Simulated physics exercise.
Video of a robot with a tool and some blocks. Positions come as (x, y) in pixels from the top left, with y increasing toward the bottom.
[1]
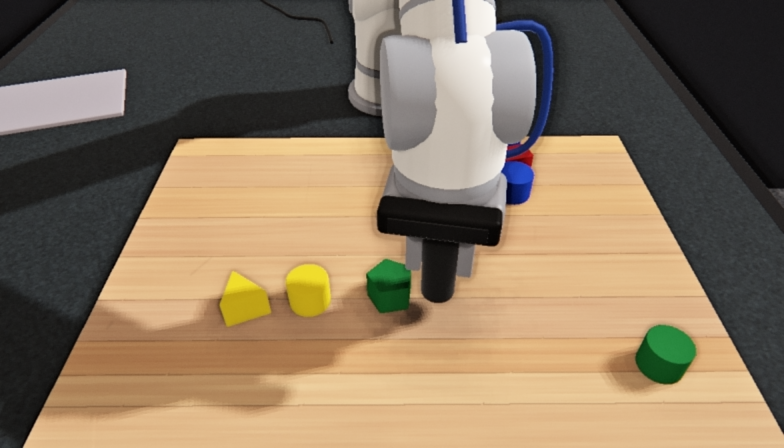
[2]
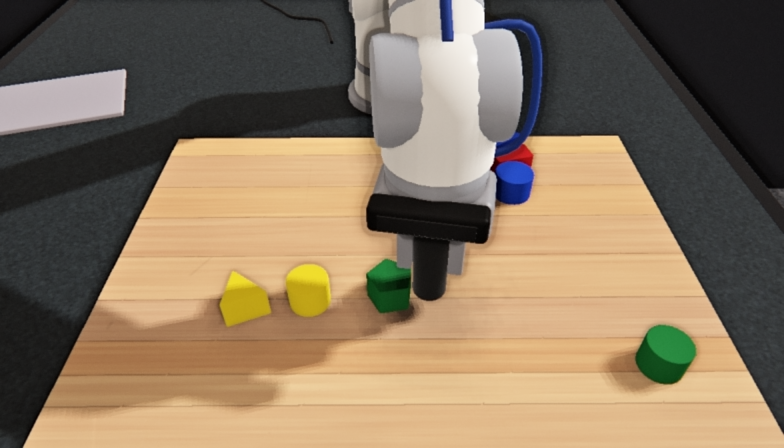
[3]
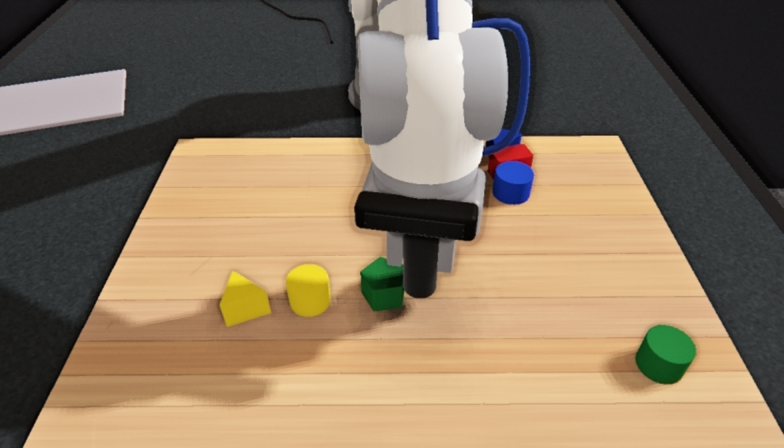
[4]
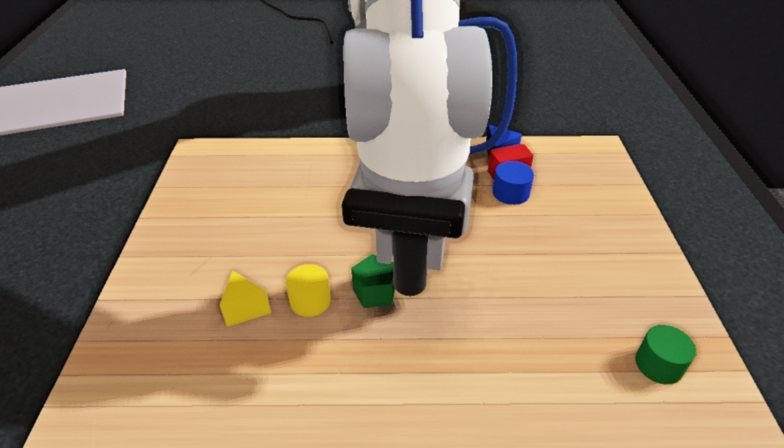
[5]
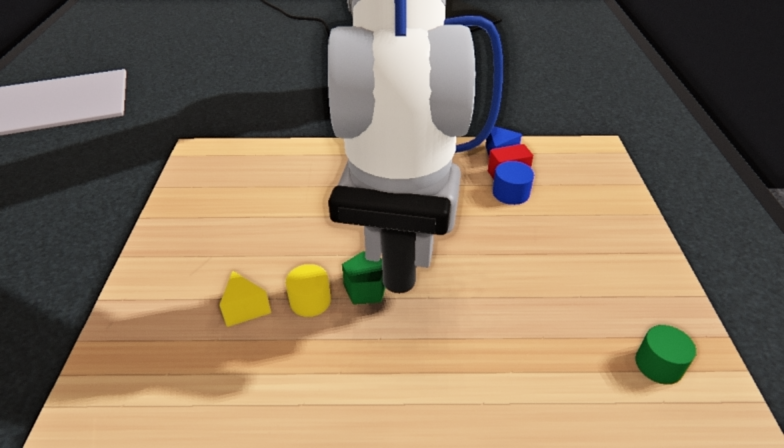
On a light wooden tabletop, a robot arm with a black tool stands just right of a green angular block, with two yellow blocks further left. The arm moves slightly left, and its tool pushes the green block a short way toward the yellow ones, which stay still.
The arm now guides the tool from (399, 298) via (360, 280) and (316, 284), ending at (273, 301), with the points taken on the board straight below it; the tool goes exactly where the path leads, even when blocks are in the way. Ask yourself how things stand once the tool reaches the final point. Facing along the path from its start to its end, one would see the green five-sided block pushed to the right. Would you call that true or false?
The claim holds.
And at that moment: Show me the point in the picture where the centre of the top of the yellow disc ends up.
Top centre: (256, 310).
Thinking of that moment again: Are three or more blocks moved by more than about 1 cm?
Short answer: Yes.
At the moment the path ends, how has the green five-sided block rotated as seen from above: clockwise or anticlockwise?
Looking down: Clockwise.
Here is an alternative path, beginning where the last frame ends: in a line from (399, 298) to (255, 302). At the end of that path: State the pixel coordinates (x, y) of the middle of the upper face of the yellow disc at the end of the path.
It should be at about (212, 279).
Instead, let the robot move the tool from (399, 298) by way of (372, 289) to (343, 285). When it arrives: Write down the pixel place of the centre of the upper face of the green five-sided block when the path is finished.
The top centre is at (311, 251).
What follows on the original path. One third of the way, tool (359, 265); yellow disc (297, 280); green five-sided block (324, 253).
Two thirds of the way, tool (313, 269); yellow disc (286, 285); green five-sided block (286, 247), turned 30° clockwise.
At the end, tool (269, 286); yellow triangular block (226, 297), turned 70° clockwise; yellow disc (256, 310); green five-sided block (281, 247), turned 45° clockwise.
